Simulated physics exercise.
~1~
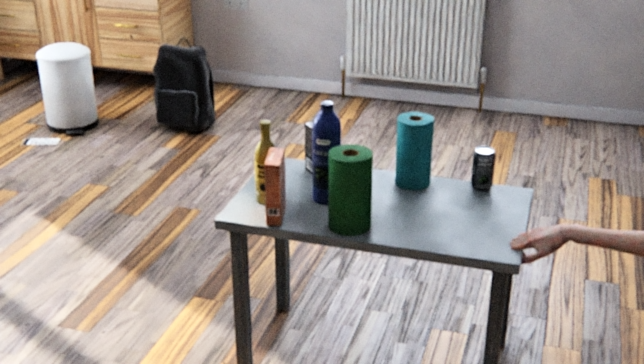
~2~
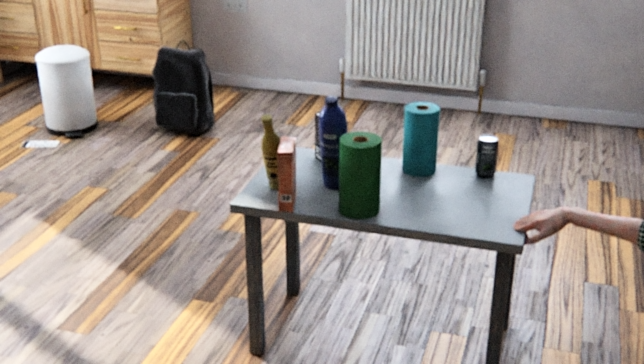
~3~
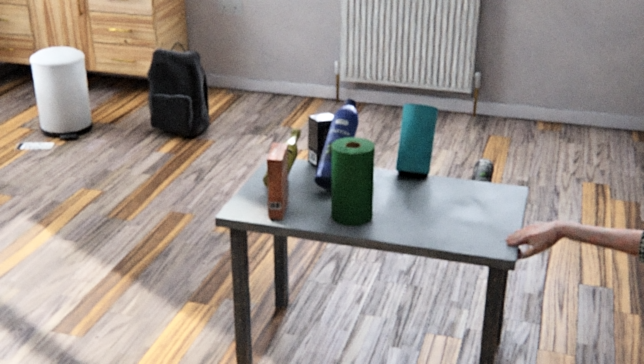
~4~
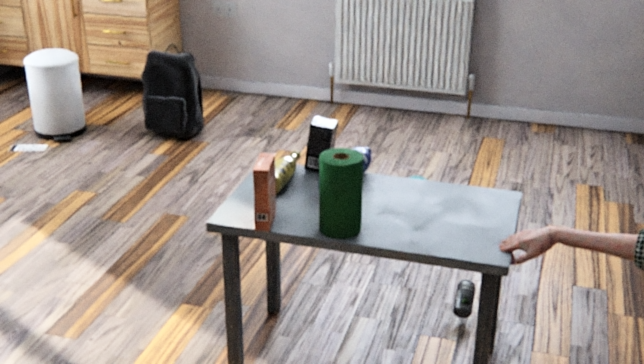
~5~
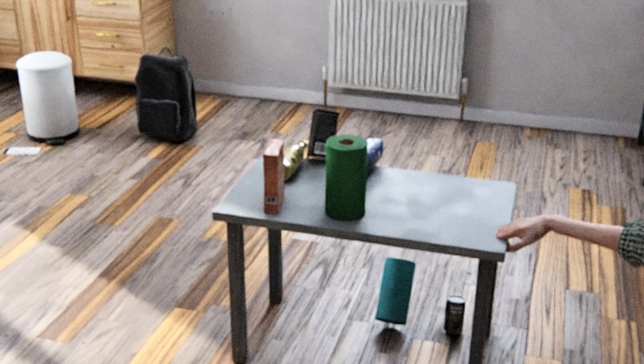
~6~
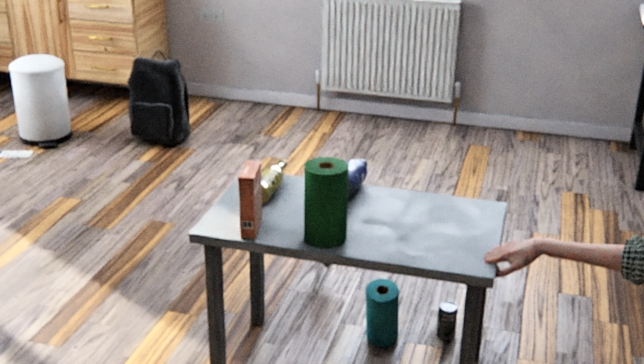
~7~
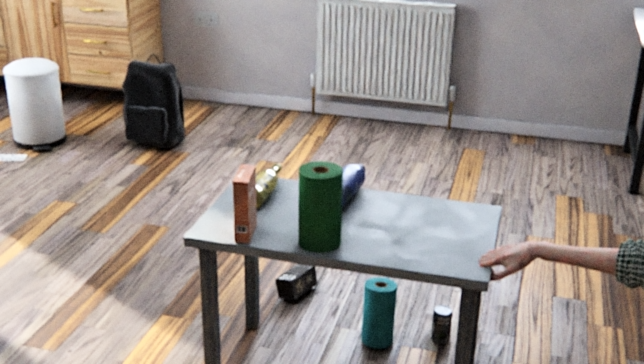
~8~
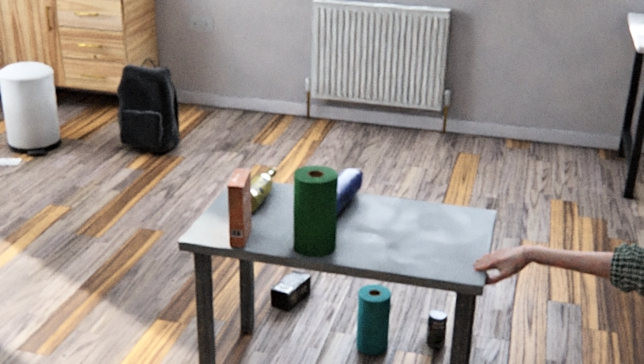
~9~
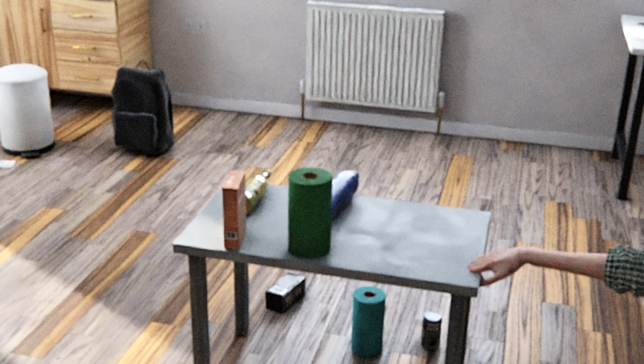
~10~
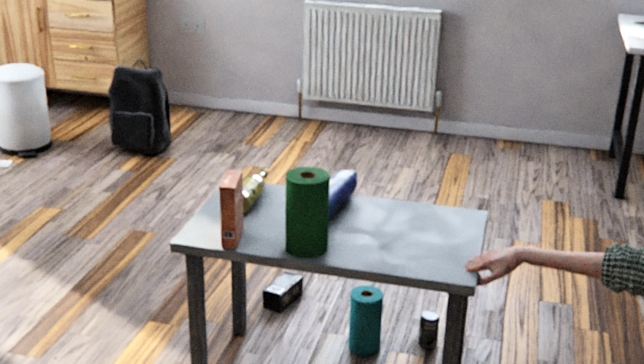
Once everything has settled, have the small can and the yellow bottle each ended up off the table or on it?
The small can fell off the table and ended up on the floor, while the yellow bottle tipped over but stayed on the table.
